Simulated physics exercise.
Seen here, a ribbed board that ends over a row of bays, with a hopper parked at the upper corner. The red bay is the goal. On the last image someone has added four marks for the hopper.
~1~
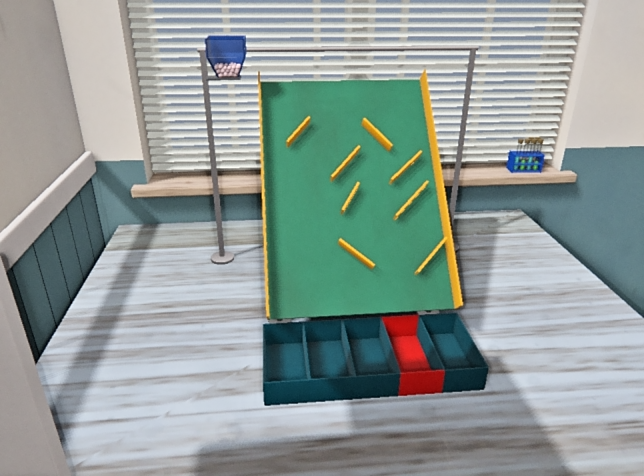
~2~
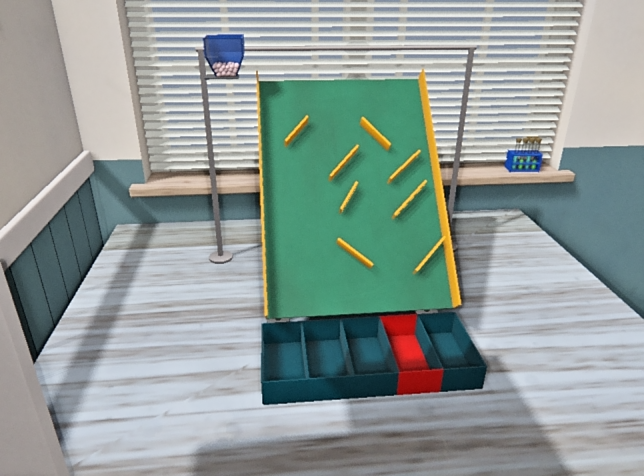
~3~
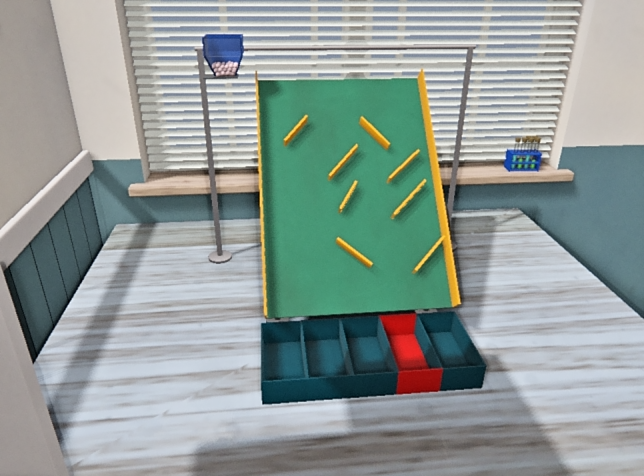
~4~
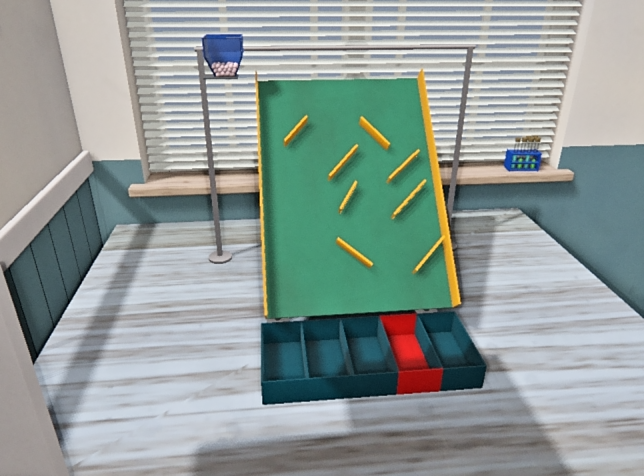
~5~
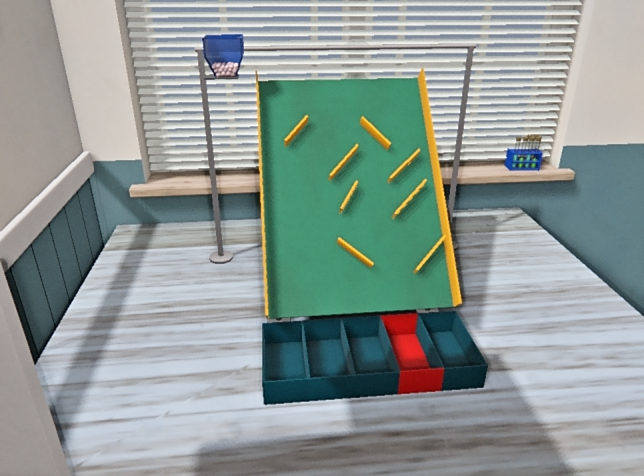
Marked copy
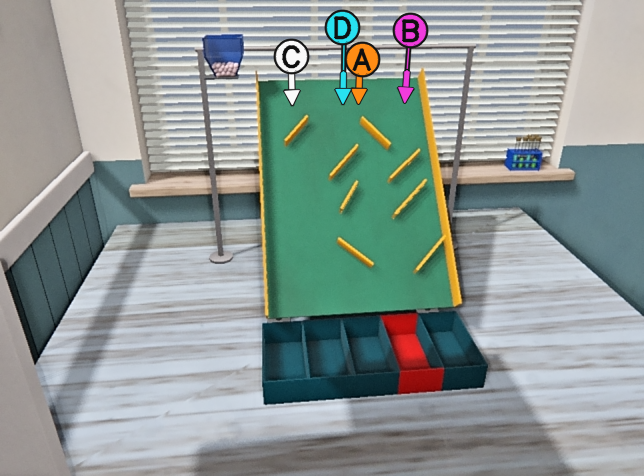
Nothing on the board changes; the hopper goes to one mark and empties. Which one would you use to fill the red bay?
Best: B.
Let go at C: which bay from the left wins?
It is the first one.
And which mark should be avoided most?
That would be C.
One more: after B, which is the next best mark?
Here it is mark A.
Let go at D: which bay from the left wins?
The first from the left.
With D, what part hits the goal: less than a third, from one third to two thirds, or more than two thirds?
It is less than a third.
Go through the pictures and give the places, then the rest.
Hopper at (229, 69), sugar pearls, door shut, in the first picture.
Ribs (286, 141) to (308, 116), (362, 118) to (390, 145), (331, 176) to (358, 145), in the second picture.
Ribs (390, 178) to (419, 150), (340, 209) to (356, 181), (394, 214) to (425, 180), in the third picture.
Ribs (338, 238) to (372, 264), (416, 270) to (445, 236), in the fourth picture.
Red bay at (421, 380), number 4 of 5 from the left, in the fifth picture.
On the marked copy, mark A meets the board at (358, 98); mark B meets the board at (405, 97); mark C meets the board at (292, 99); mark D meets the board at (342, 98).
If A is chosen, about half in the red bay, about a third in other bays, a small part outside the box.
If B is chosen, about two thirds in the red bay, about a quarter in other bays, a small part outside the box.
If C is chosen, none in the red bay, most in other bays, about a quarter outside the box.
If D is chosen, a small part in the red bay, about two thirds in other bays, about a quarter outside the box.
